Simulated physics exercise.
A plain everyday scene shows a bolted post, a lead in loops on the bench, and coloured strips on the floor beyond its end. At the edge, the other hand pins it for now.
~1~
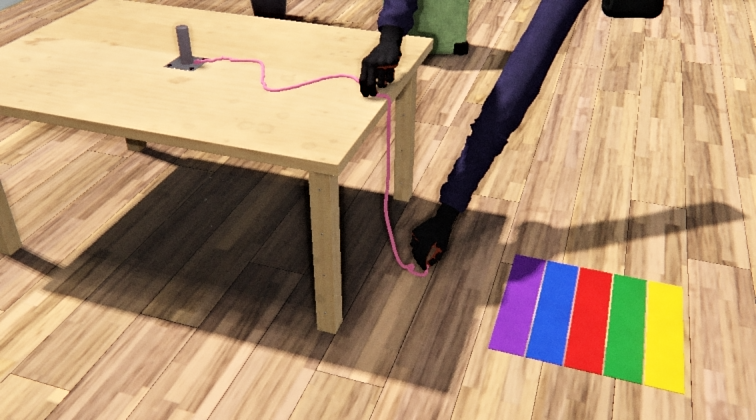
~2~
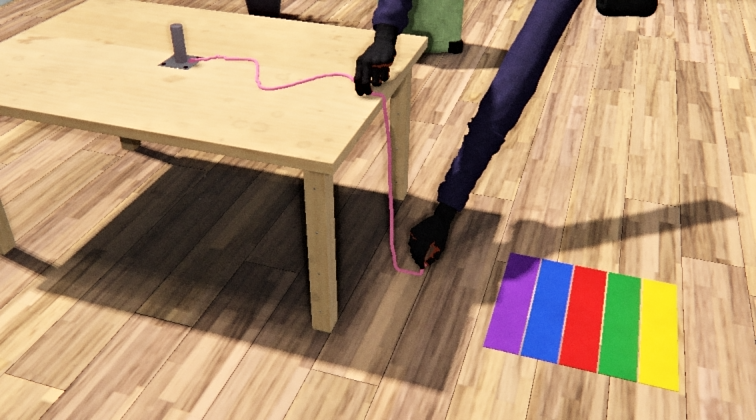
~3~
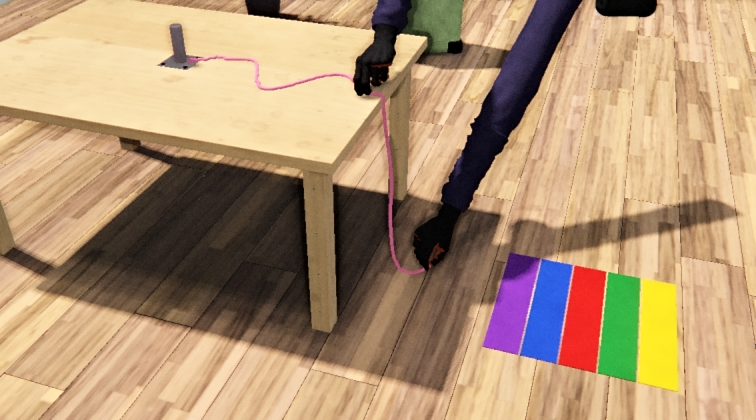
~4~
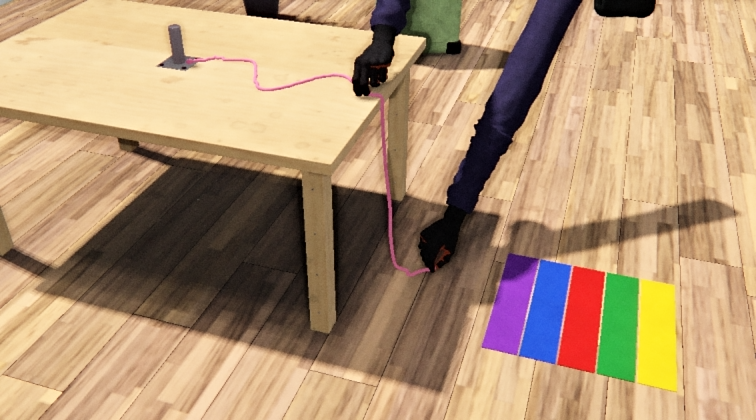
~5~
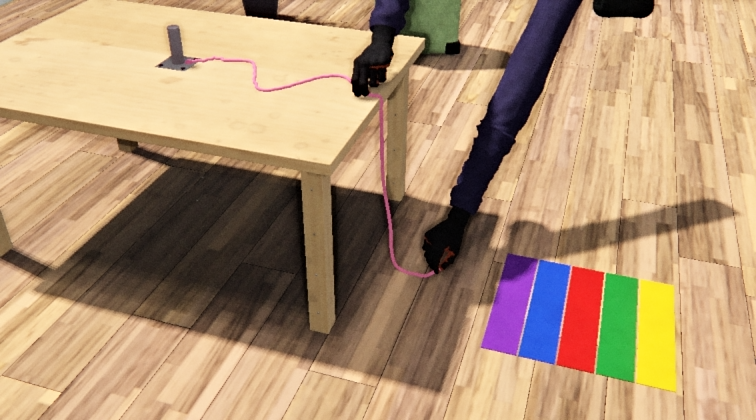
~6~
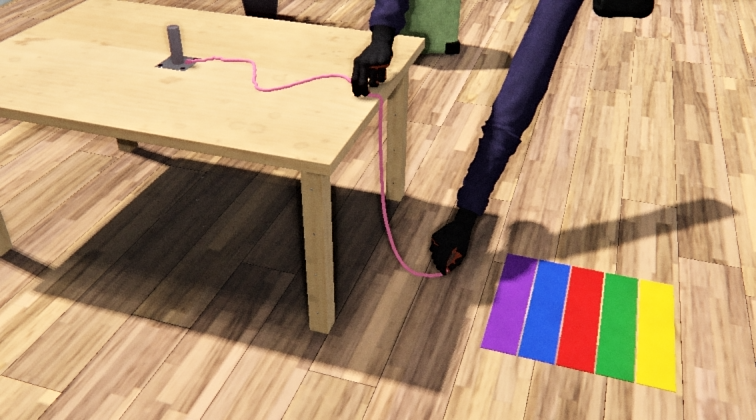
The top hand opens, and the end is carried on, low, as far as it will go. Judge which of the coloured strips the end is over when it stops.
It is over the yellow strip.
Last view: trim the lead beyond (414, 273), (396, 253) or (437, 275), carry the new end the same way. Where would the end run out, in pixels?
Roughly at (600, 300) for the first, (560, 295) for the second and (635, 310) for the third.
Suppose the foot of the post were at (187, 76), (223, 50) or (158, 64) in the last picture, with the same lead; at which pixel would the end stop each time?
Try by try: (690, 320), (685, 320) and (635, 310).
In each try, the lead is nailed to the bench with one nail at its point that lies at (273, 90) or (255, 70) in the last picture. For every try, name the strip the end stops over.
You'd see red the first time and green the second.
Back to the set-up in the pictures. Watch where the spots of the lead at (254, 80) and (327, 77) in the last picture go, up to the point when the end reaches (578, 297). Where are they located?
You'll see them at (295, 84) and then at (384, 108).
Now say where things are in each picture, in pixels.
In the first frame, end (427, 265); purple (511, 333); blue (548, 341); red (586, 350); green (625, 359); yellow (665, 368).
In the second frame, end (425, 265); lead through (225, 57) (257, 79) (321, 77) (380, 97) (390, 177) (392, 244).
In the third frame, end (429, 266).
In the fourth frame, end (435, 268); lead through (223, 58) (255, 80) (319, 78) (379, 97) (387, 178) (391, 244).
In the fifth frame, end (439, 269).
In the sixth frame, end (447, 271); lead through (222, 59) (254, 80) (318, 78) (378, 98) (382, 177) (393, 245).
A little later, end near (578, 297); over red.
Next, end near (628, 308); over green.
When it is tight, end near (658, 314); over yellow. It gets as far as the yellow strip.
